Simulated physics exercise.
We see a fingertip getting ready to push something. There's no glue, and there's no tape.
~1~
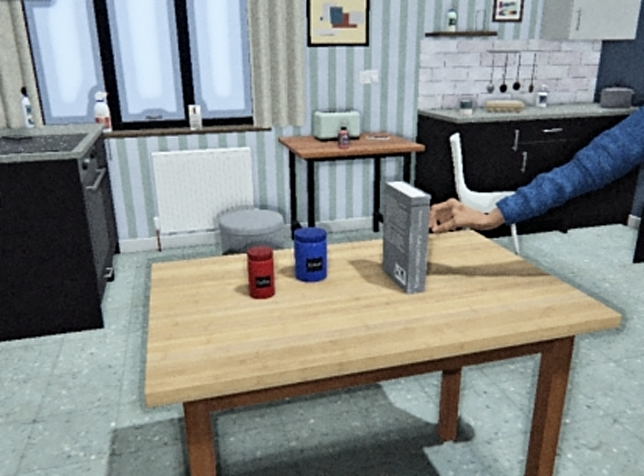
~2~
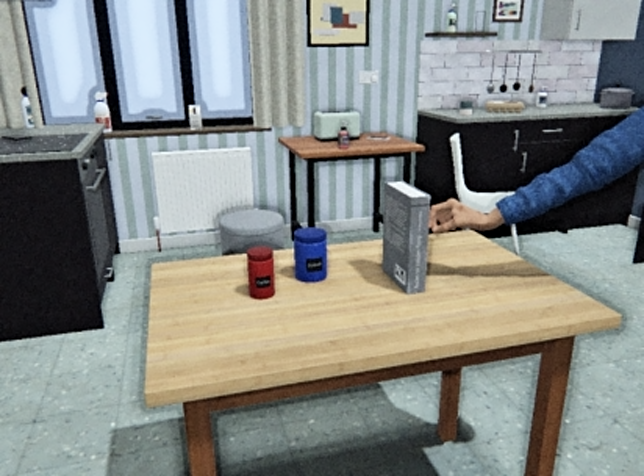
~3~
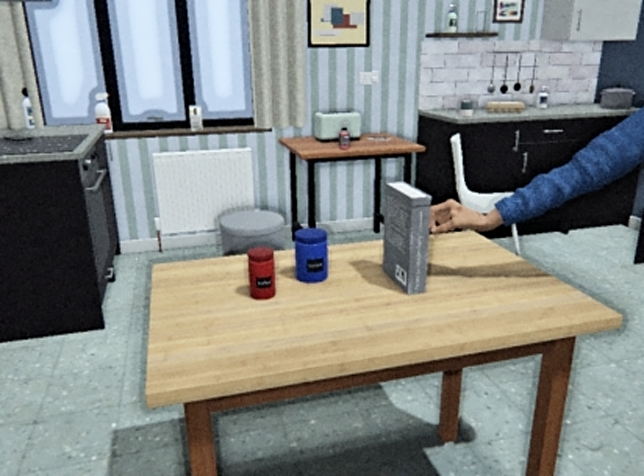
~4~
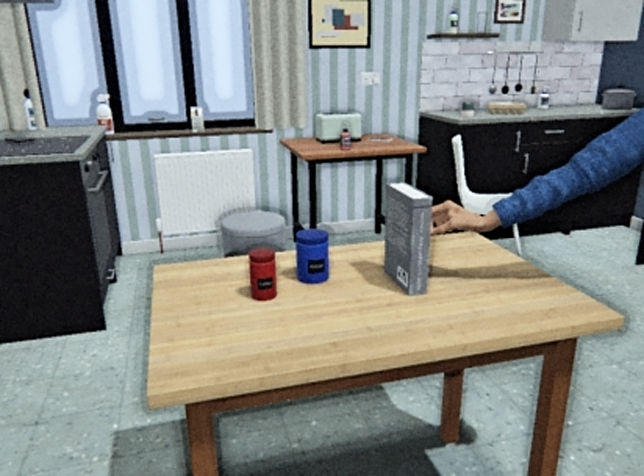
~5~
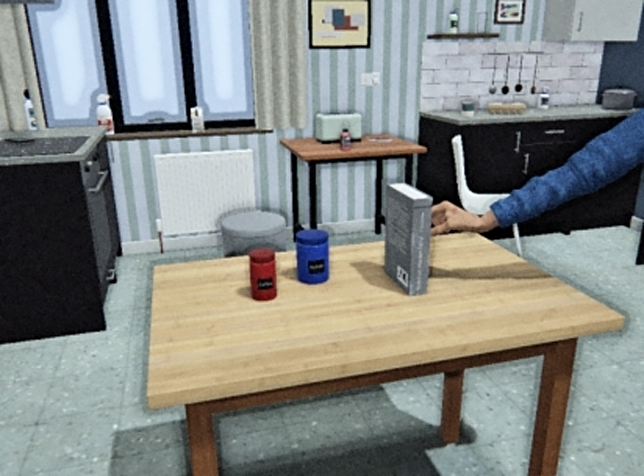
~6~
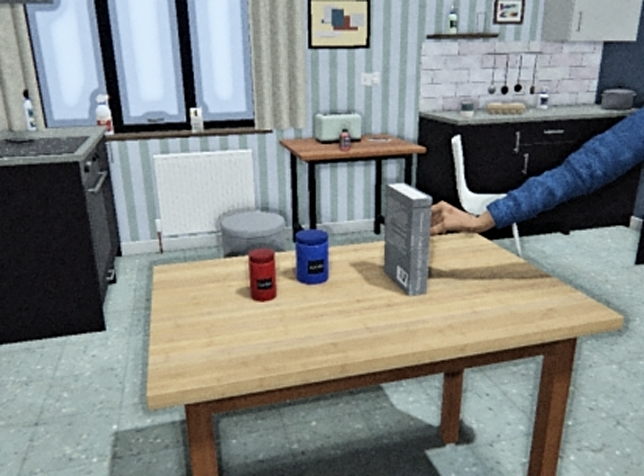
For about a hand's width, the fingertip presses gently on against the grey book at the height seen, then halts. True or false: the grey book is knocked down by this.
True.
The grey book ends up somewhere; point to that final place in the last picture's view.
Around (353, 285).
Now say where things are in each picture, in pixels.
Grey book (404, 236), in the first picture.
Grey book (404, 236), in the second picture.
Grey book (405, 237), in the third picture.
Grey book (406, 238), in the fourth picture.
Grey book (406, 238), in the fifth picture.
Grey book (406, 238), in the sixth picture.
Then, 0.50 s past the last view, grey book rocked 16° from its first pose near (393, 238).
Then, 0.70 s past the last view, grey book rocked 40° from its first pose near (374, 246).
Then, 1.00 s past the last view, grey book on its side near (359, 260).
Then, 1.20 s past the last view, grey book on its side near (353, 286).
Finally, down or leaning hard on the table, grey book. Final places as the last picture's camera would see them, grey book near (353, 285).
